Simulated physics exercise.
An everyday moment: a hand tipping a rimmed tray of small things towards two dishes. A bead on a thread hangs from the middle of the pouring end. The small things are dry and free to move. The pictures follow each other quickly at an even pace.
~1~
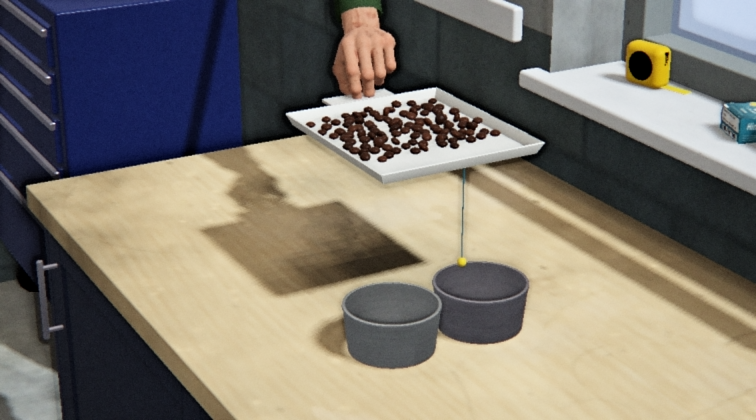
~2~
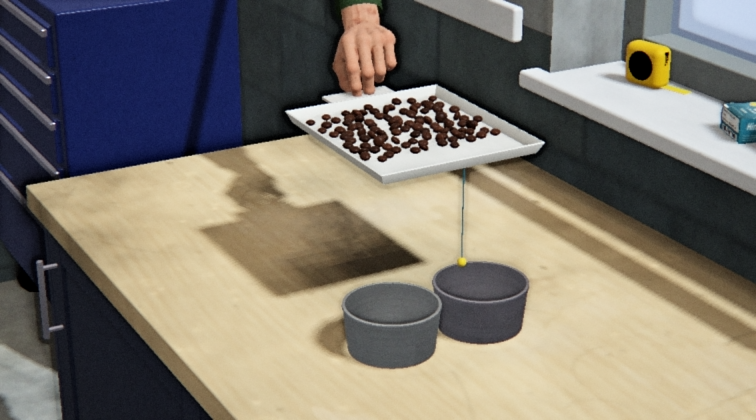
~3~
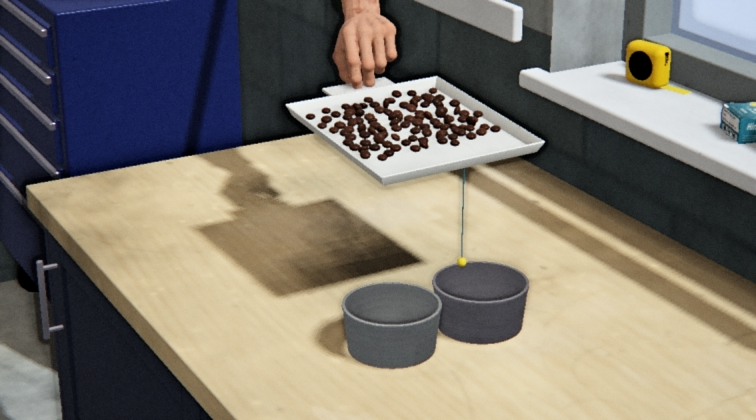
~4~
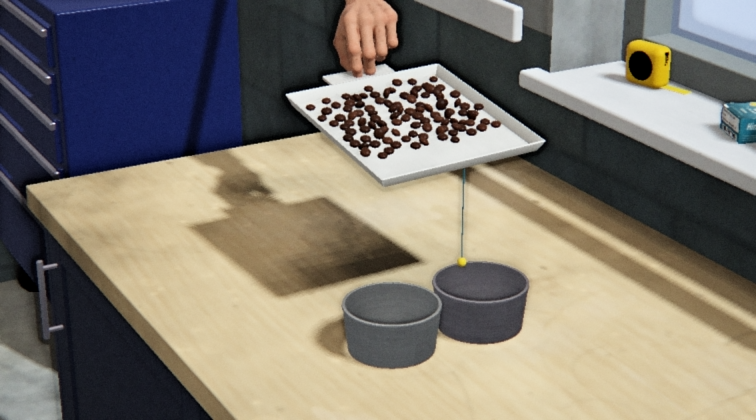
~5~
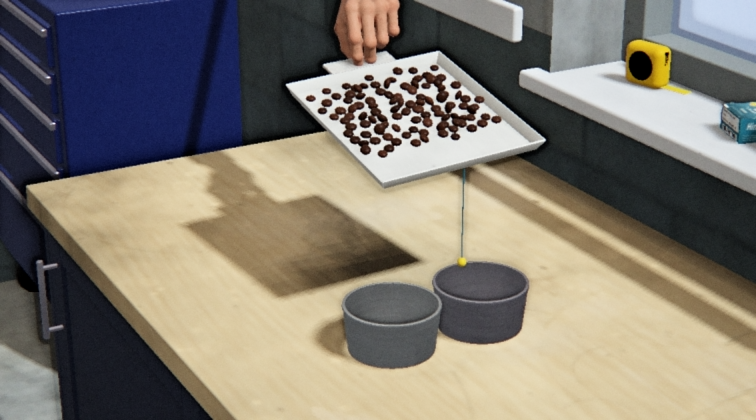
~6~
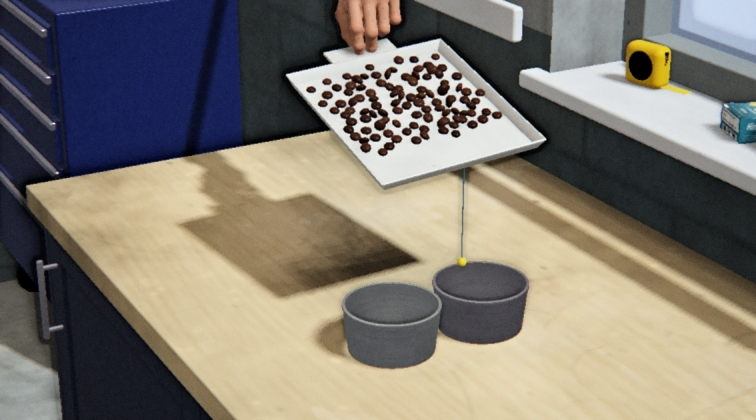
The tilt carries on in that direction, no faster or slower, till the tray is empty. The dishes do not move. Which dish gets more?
The left-hand one ends fuller.
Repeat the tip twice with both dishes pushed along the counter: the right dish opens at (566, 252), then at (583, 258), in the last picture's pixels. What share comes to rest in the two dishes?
First some 10, then 20 per cent.
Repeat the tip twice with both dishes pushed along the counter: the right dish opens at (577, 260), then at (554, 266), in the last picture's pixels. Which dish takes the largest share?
One: The left dish. Two: The dish on the left.
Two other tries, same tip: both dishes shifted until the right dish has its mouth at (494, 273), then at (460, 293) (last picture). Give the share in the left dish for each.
In turn 60 and 30 in a hundred.
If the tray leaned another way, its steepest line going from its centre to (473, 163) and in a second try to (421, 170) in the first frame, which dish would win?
The first try: The right one. The second: The left-hand dish.
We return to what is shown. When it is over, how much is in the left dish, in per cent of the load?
Roughly 60 in a hundred.
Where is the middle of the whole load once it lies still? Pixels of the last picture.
Close to (414, 339).
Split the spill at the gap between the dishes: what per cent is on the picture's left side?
About 20 per cent.
Soon, tray tipped steeply; about two thirds on the tray; a stray few in the left dish; a stray few in the right dish; about a third in the air.
A while on, tray tipped past a quarter turn; about half in the left dish; about a quarter in the right dish; a small part outside both; a small part in the air.
Towards the end, tray tipped past a quarter turn; about half in the left dish; about a quarter in the right dish; a small part outside both.
Finally, tray tipped past a quarter turn; about half in the left dish; about a quarter in the right dish; a small part outside both.
